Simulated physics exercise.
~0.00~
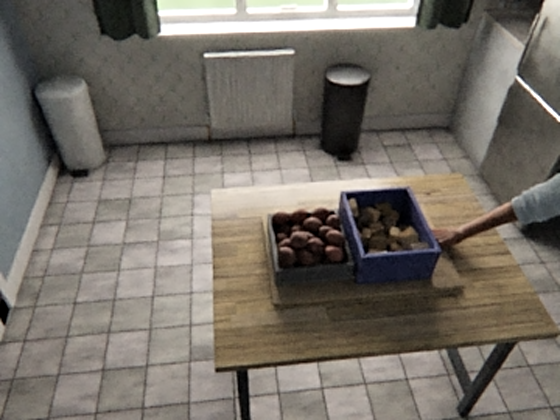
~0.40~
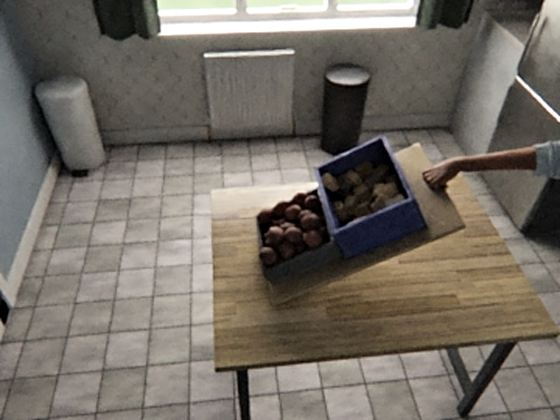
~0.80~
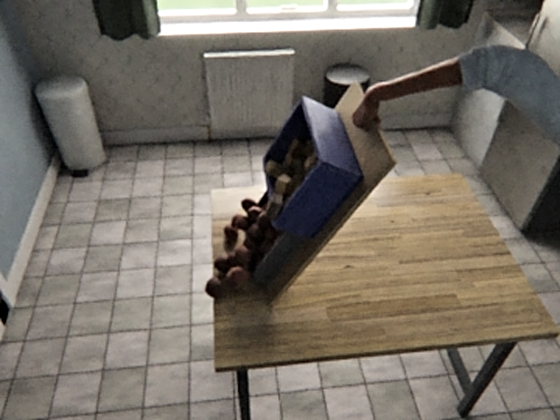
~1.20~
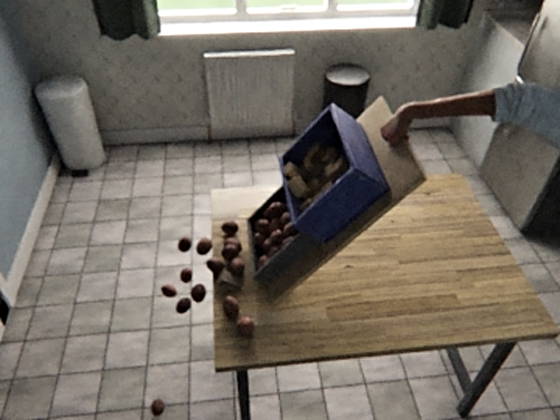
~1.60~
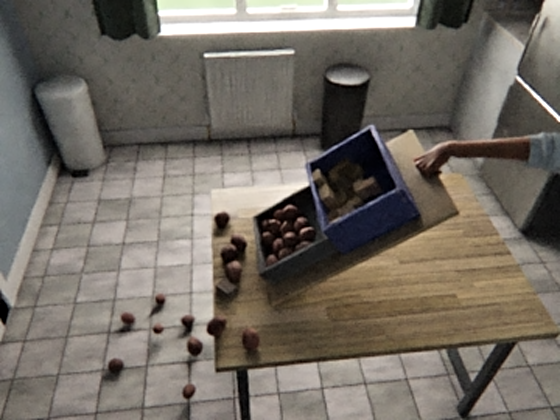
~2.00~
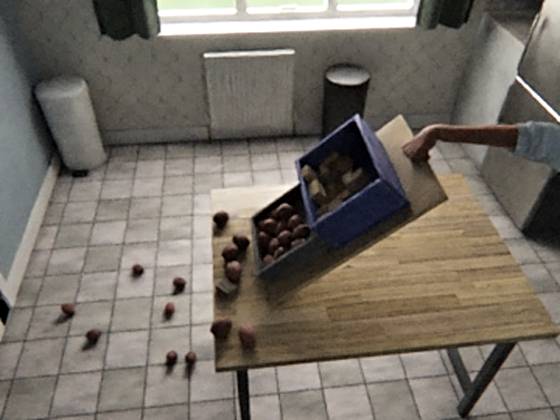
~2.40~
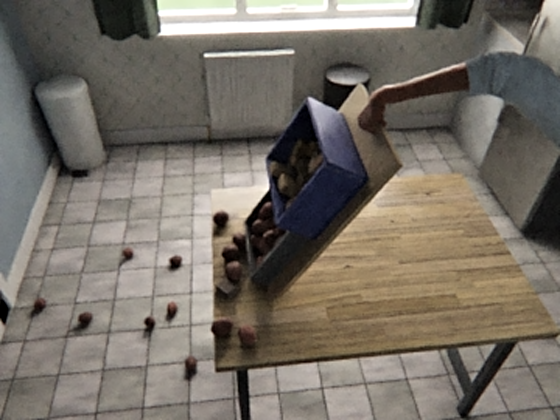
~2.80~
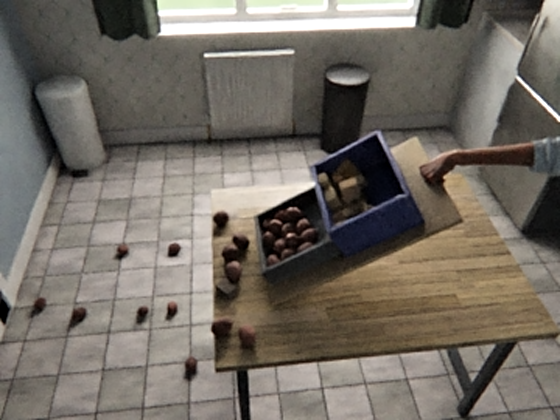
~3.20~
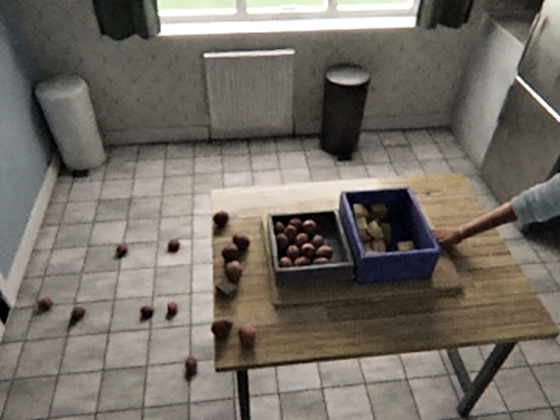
Tiled kitchen, hand tilting a board of two containers leftward twice, red potatoes spilling onto table and floor, then lowering it flat.
